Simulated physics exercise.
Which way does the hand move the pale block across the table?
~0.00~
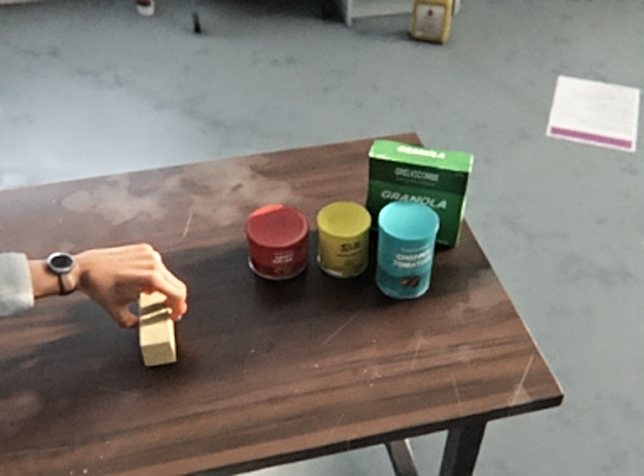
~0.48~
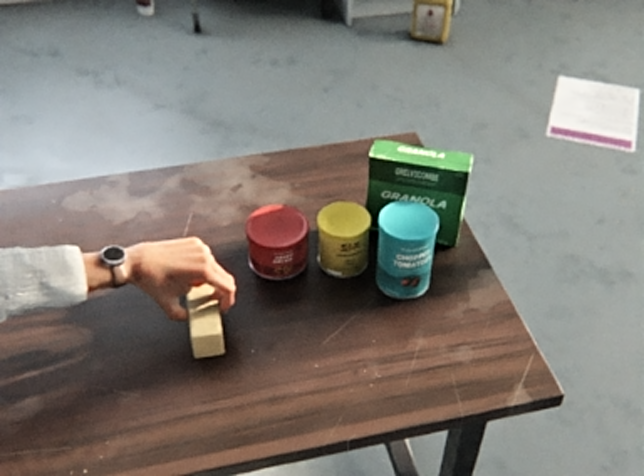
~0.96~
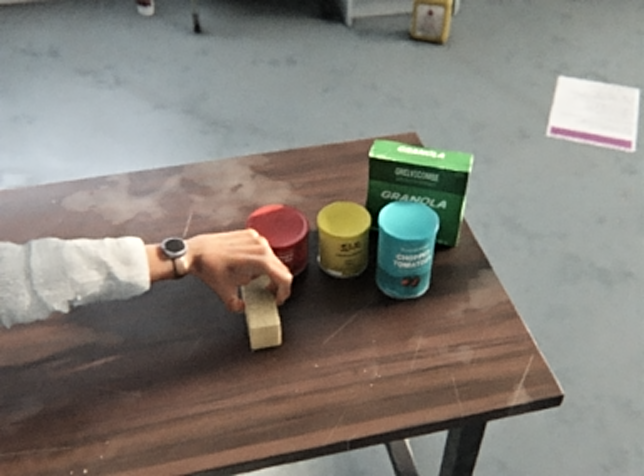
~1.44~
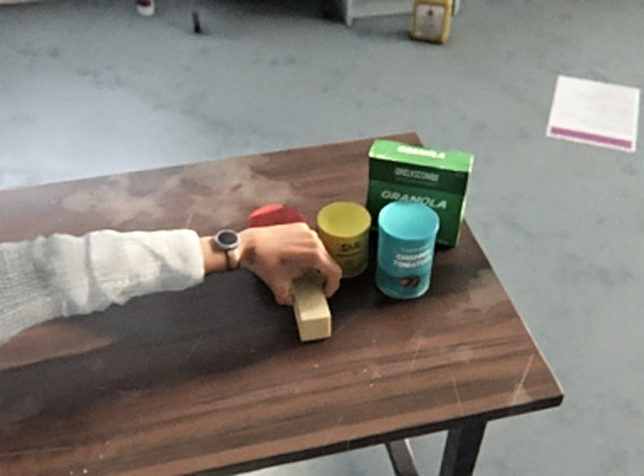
The hand moves the pale block to the right, along the front of the tins.
A hand slides a pale block rightward across the table in front of three still tins.
